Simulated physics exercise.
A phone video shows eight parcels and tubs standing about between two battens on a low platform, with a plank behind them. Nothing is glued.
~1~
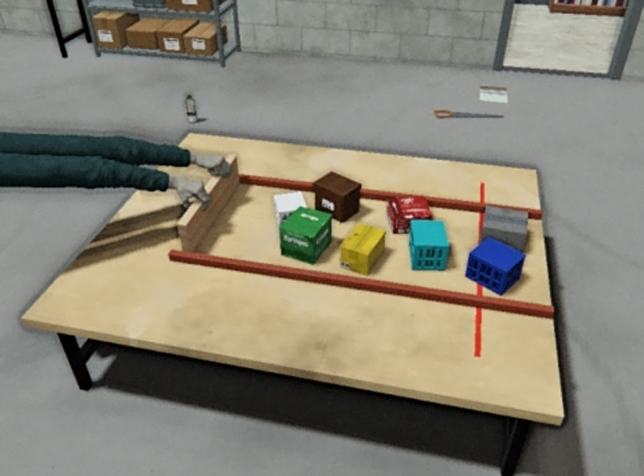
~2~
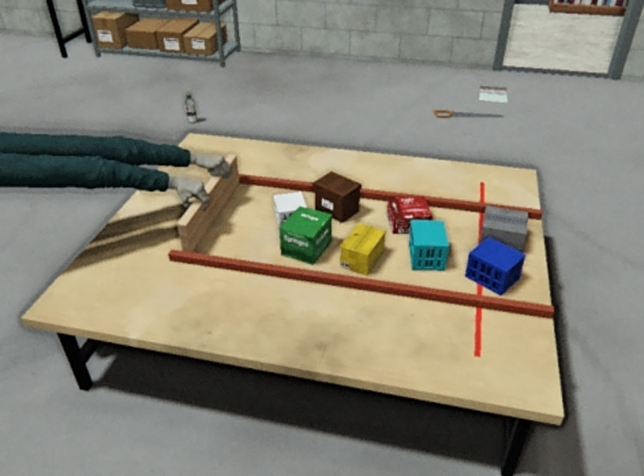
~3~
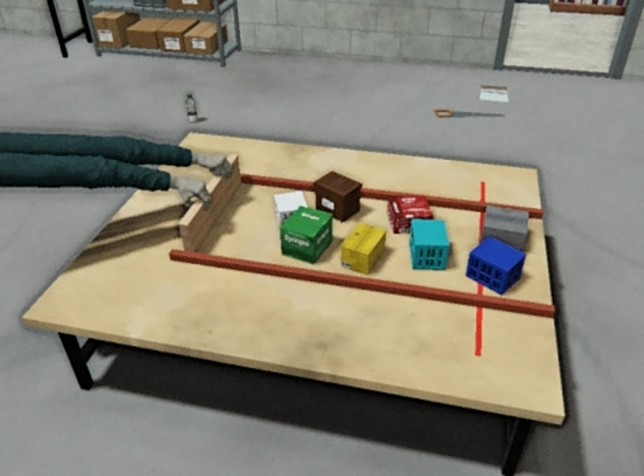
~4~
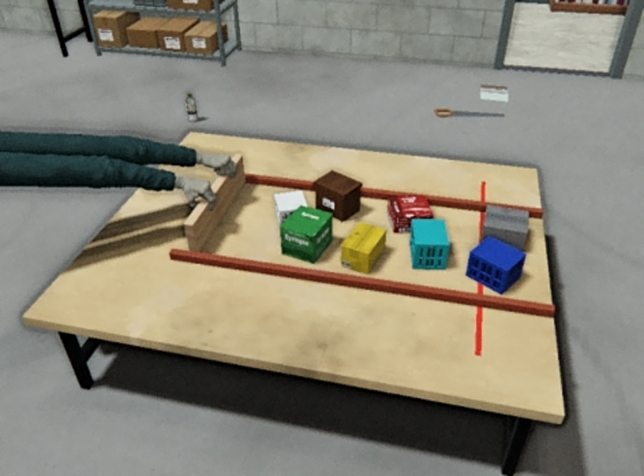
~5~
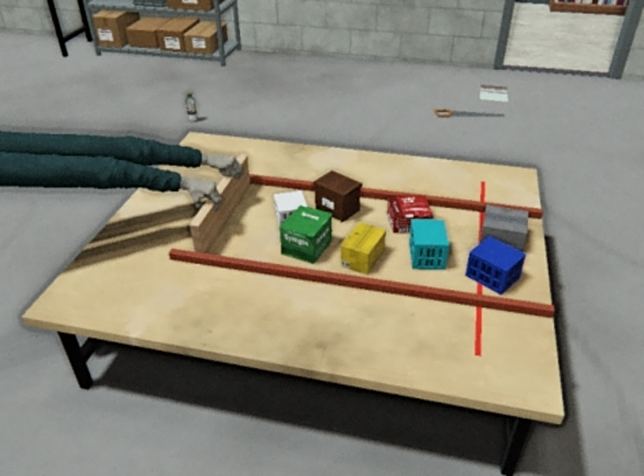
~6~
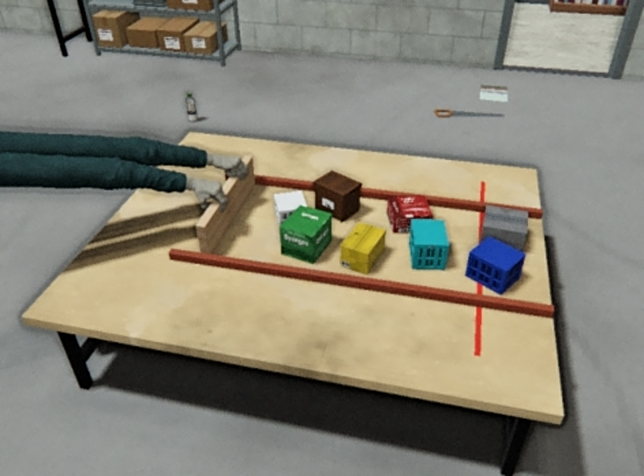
A wooden plank, pushed by two gloved hands, slid slowly a short way to the right between two red battens, while the colourful boxes and crates ahead of it stayed still.
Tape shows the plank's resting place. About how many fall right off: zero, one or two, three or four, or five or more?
My prediction is three or four fallers.
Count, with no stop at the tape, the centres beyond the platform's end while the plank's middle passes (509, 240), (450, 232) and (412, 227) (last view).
The numbers past the end are 5, 2 and 0.
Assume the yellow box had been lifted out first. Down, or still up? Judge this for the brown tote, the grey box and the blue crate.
Outcome: The brown tote holds its spot, the grey box goes off, the blue crate goes off.
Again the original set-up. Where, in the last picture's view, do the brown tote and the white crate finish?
In the last picture they sit at about (505, 211) and about (498, 241).
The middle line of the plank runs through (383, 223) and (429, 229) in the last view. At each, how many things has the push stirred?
I count 7 first and 8 after.
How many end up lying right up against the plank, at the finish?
Result: 3 in all.
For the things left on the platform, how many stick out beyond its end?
The count is 2.
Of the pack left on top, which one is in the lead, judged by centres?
It's the red box that is foremost.
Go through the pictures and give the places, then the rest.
In the first picture, grey box (504, 230); blue crate (495, 266); turquoise crate (428, 245); plank (212, 202); tape (481, 253).
In the second picture, blue crate (495, 266); white crate (291, 211).
In the third picture, turquoise crate (429, 245); green box (307, 235).
In the fourth picture, grey box (504, 229); yellow box (364, 248).
In the fifth picture, blue crate (495, 265); brown tote (338, 197).
In the sixth picture, grey box (504, 229); blue crate (495, 265); turquoise crate (428, 245); plank (229, 203); tape (481, 253).
Soon after, none off yet; grey box at rest near (504, 229); blue crate at rest near (495, 265); turquoise crate at rest near (428, 245).
Then, none off yet; grey box at rest near (504, 229); blue crate at rest near (495, 265); turquoise crate moved a little near (446, 247).
Further on, none off yet; grey box moved about its own width near (537, 233); blue crate moved about its own width near (553, 280); turquoise crate moved well along near (517, 252).
By the end, the number that fall off is three or four; fallen, turquoise crate, blue crate and grey box.
